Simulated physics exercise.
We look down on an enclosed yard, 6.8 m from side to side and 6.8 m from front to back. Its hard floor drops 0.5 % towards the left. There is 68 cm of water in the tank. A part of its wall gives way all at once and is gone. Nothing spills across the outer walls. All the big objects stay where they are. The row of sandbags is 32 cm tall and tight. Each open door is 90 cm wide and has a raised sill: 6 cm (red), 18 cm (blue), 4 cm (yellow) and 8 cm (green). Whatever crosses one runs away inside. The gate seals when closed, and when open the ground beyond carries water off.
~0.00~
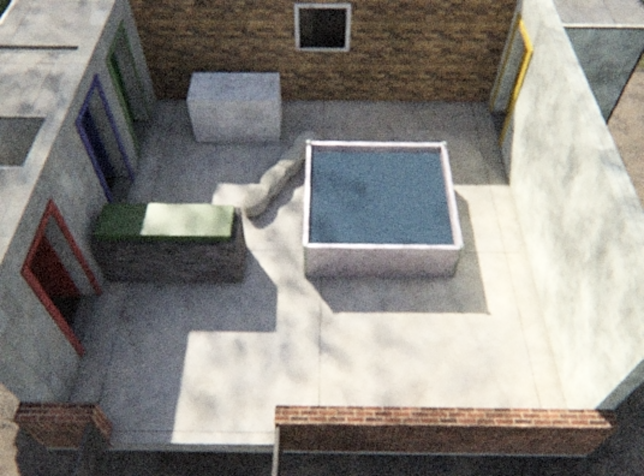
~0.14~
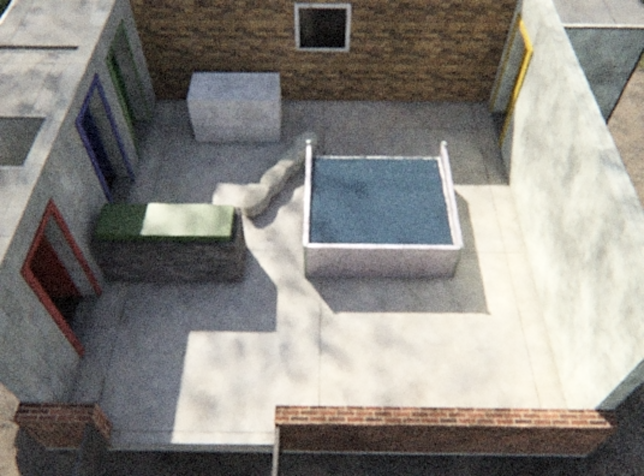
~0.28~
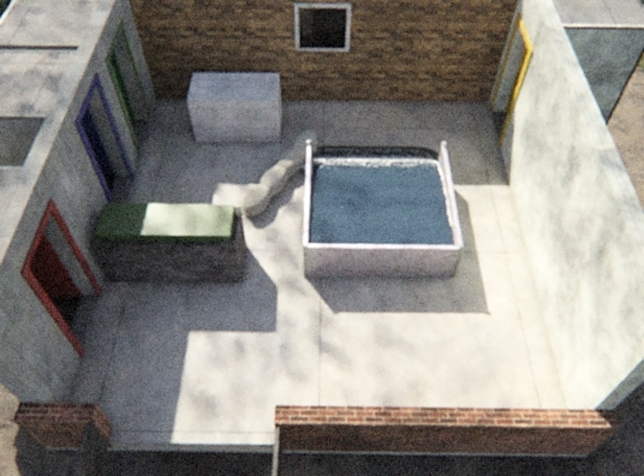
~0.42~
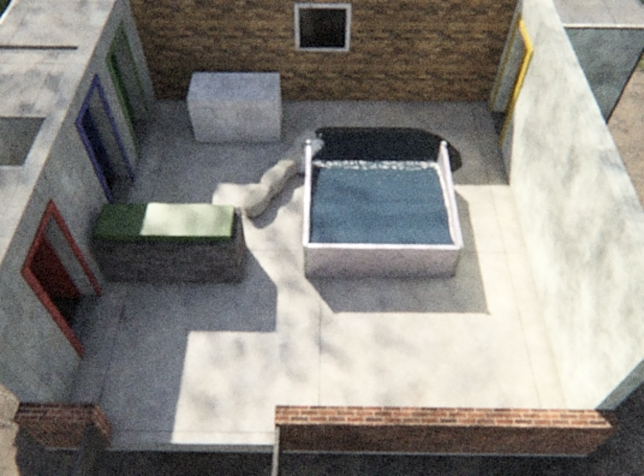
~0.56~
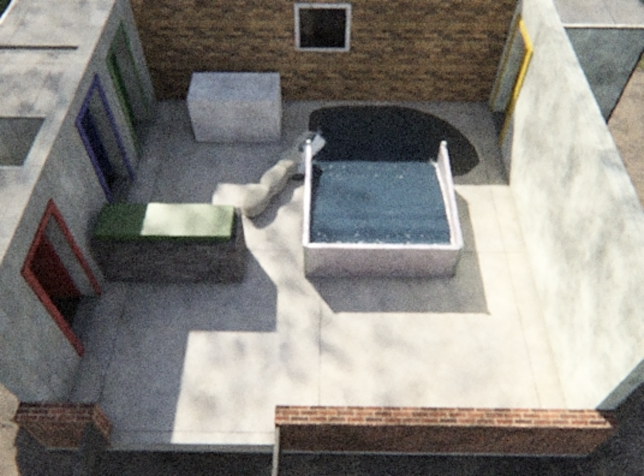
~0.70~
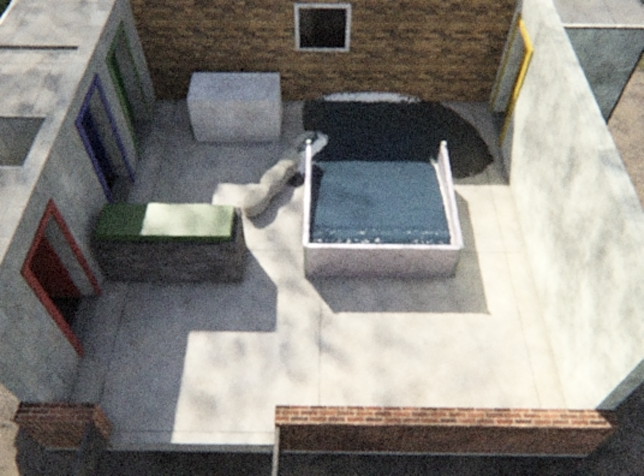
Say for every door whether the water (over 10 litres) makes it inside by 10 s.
Door by door: At the red door it does not reach the limit; at the blue door it does not reach the limit; at the yellow door it passes the limit; at the green door it goes over the limit.
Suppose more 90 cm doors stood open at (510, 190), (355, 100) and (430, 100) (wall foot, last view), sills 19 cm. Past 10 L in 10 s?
In turn: Not over, above, over.
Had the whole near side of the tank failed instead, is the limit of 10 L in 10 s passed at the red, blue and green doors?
Against that limit: Red above, blue under, green under.
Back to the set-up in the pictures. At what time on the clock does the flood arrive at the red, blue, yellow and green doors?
Red 4.5 s, blue 3.2 s, yellow 1.0 s, green 2.4 s.
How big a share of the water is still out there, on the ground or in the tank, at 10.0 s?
Roughly 80 in a hundred.
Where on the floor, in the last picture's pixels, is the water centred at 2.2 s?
At about (368, 157).
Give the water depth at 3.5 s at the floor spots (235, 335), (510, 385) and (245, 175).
In that order: 2, 0 and 4 cm.
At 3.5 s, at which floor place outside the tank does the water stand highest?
Near (156, 102).
After 1.4 s water covers 20 % of the floor and is deepest (52 cm) near (368, 103); red door not reached, blue door not reached, yellow door 3 cm at the sill, 0 L in, green door not reached.
After 2.2 s water covers 30 % of the floor and is deepest (50 cm) near (483, 104); red door not reached, blue door not reached, yellow door 25 cm at the sill, 50 L in, green door not reached.
After 3.5 s water covers 50 % of the floor and is deepest (38 cm) near (156, 102); red door not reached, blue door 4 cm at the sill, 0 L in, yellow door 24 cm at the sill, 312 L in, green door 14 cm at the sill, 9 L in.
After 6.0 s water covers 70 % of the floor and is deepest (17 cm) near (180, 194); red door 2 cm at the sill, 0 L in, blue door 12 cm at the sill, 0 L in, yellow door 12 cm at the sill, 518 L in, green door 9 cm at the sill, 33 L in.
After 10.0 s water covers 95 % of the floor and is deepest (12 cm) near (146, 138); red door 2 cm at the sill, 0 L in, blue door 10 cm at the sill, 0 L in, yellow door 6 cm at the sill, 575 L in, green door 9 cm at the sill, 37 L in.
